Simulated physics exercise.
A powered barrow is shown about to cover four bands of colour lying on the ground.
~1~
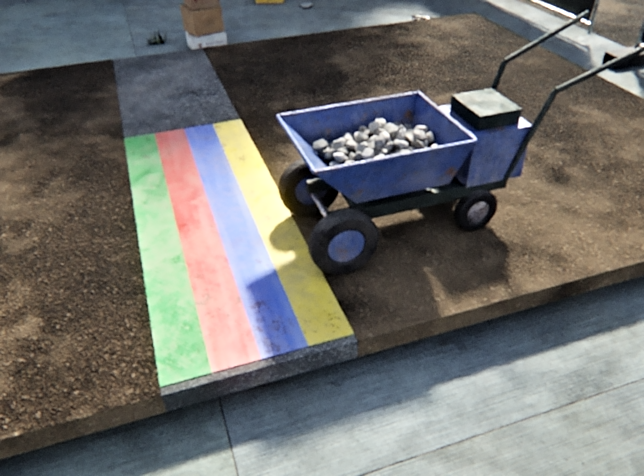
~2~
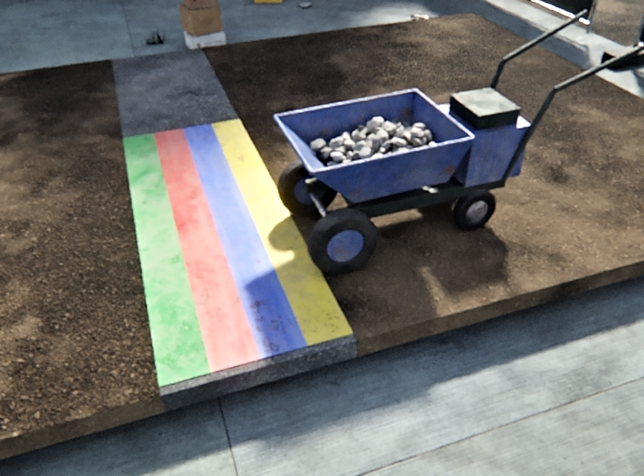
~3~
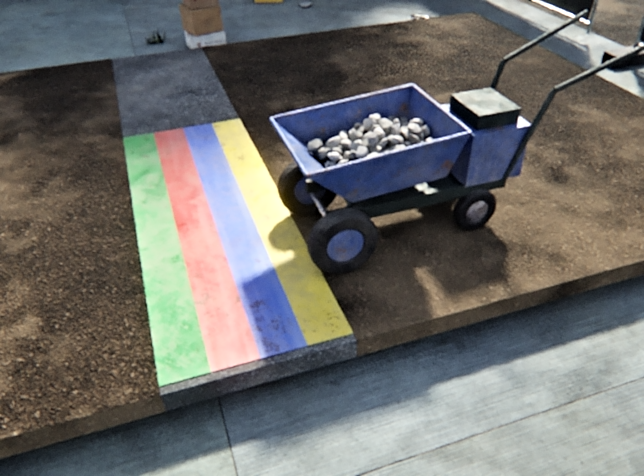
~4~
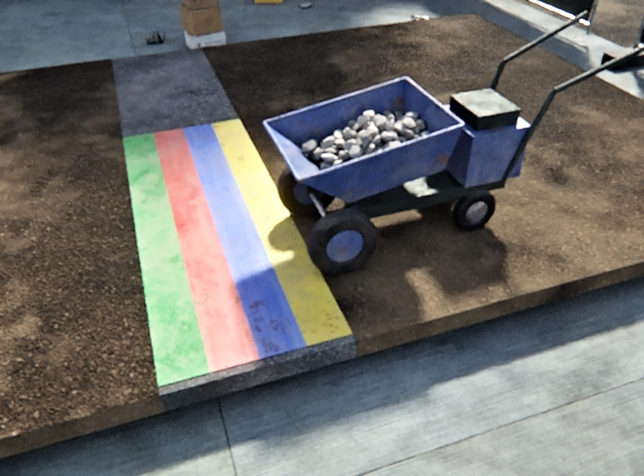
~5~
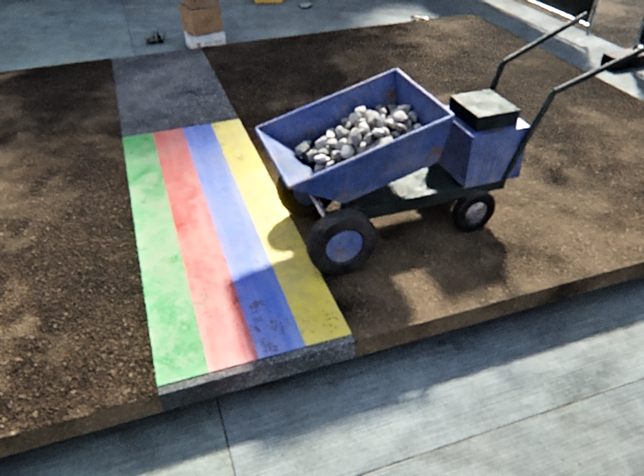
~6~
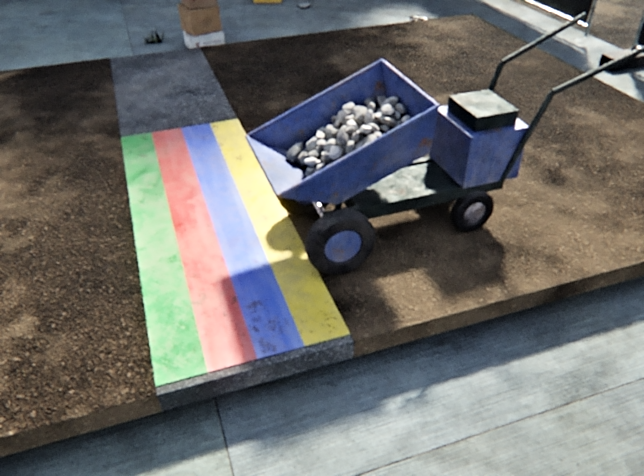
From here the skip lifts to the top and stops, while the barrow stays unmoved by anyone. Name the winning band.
The red band.
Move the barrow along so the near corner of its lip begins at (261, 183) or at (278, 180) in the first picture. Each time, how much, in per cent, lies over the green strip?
The first stop gives 40 per cent; the second gives 40 per cent.
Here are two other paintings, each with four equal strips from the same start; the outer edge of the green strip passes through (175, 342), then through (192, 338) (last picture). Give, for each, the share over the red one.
30 and 20 in a hundred.
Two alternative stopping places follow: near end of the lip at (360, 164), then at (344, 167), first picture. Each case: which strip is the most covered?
First: The blue strip; second: The strip in blue.
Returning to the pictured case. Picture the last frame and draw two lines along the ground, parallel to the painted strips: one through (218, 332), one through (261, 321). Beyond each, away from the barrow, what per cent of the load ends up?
That's 40 per cent for the first and 80 per cent for the second.
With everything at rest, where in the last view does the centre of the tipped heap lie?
Roughly pixel (199, 262).
Soon, skip tipped steeply; all in the skip.
A while on, skip tipped right over; about half in the skip; a small part over the blue strip; about a third over the red strip; a small part over the green strip; a stray few off the paint.
Towards the end, skip tipped right over; about a quarter in the skip; a small part over the blue strip; about a third over the red strip; about a quarter over the green strip; a small part off the paint.
Finally, skip tipped right over; about a quarter in the skip; none over the yellow strip; a small part over the blue strip; about a third over the red strip; about a quarter over the green strip; a small part off the paint.
